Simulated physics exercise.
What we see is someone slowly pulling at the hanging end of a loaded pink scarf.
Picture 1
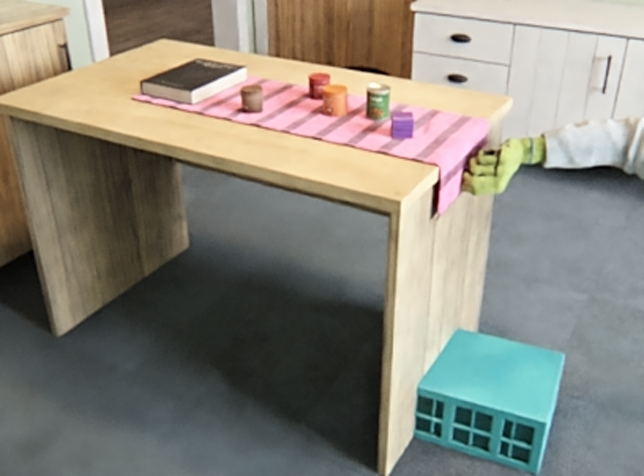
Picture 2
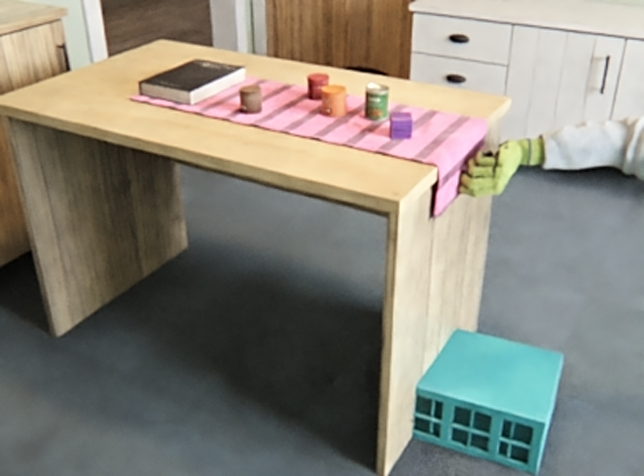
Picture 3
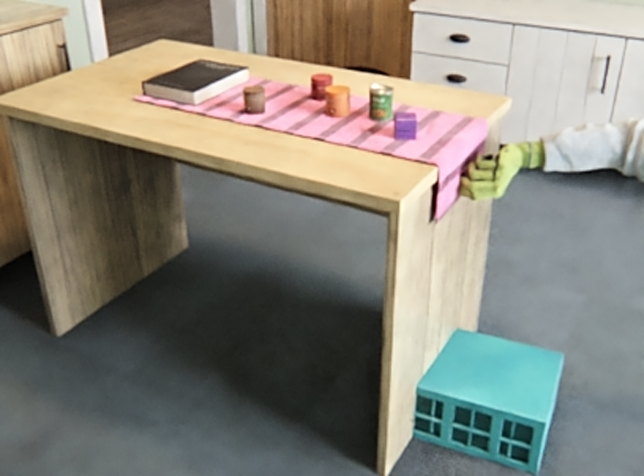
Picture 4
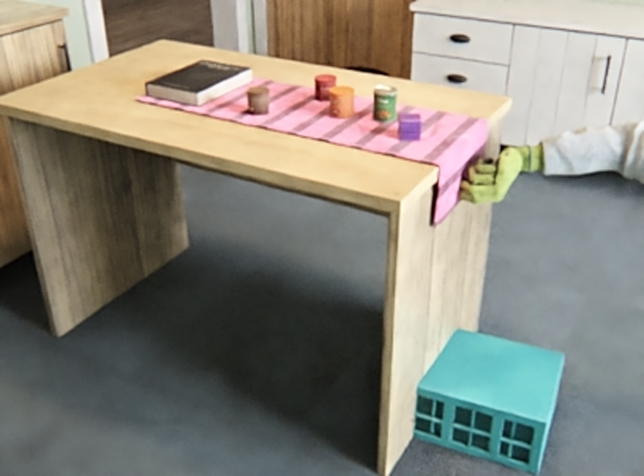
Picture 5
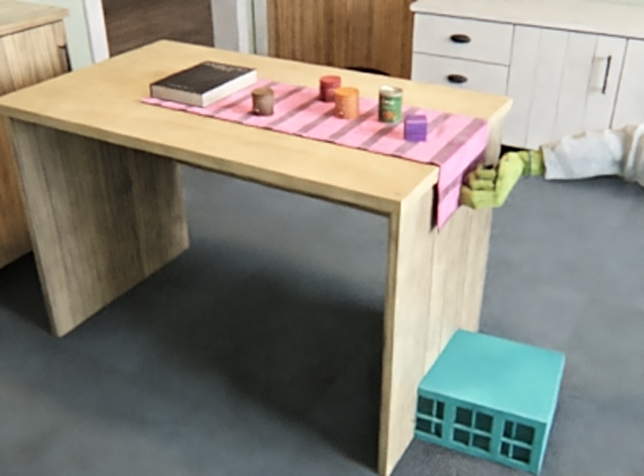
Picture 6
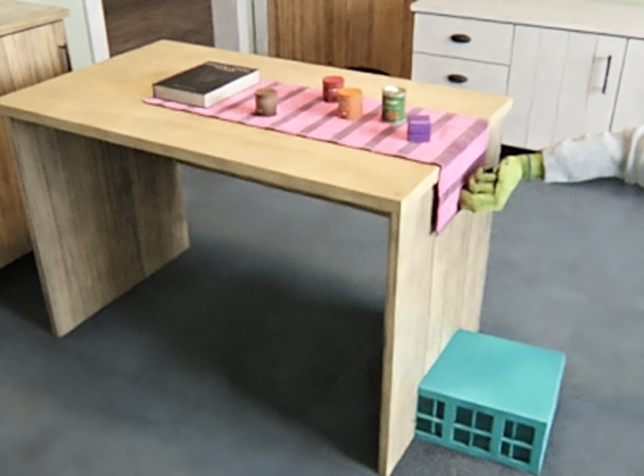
At the start, a green-gloved hand grips the hanging end of a pink striped scarf on a wooden table, with a dark book, small pots, a can and a purple cube on it. The hand slowly pulls the end slightly downward, and the scarf and everything on it shift a little rightward together.
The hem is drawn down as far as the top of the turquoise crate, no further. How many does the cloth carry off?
It carries off four.
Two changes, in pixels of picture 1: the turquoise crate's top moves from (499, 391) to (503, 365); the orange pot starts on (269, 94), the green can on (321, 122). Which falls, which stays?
The orange pot holds on; the green can tumbles off.
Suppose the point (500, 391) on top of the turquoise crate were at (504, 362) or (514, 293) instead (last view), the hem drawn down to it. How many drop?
Then 3 and 1.
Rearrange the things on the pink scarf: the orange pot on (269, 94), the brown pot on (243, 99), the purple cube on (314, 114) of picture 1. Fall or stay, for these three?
The orange pot keeps its place on top, the brown pot survives, the purple cube tumbles off.
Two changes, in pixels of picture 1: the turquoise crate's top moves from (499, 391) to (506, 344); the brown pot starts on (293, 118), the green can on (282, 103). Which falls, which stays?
The brown pot survives; the green can keeps its place on top.
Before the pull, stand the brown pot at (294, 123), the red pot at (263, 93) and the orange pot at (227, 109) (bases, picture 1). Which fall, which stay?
The brown pot is carried off, the red pot survives, the orange pot stays on.
Soon after, hem near (458, 258); purple cube gone.
After that, hem near (455, 301); purple cube and green can gone.
And then, hem near (453, 341); purple cube, green can and orange pot gone.
In the end, hem on the crate; purple cube, green can, orange pot and red pot gone. The answer is four.
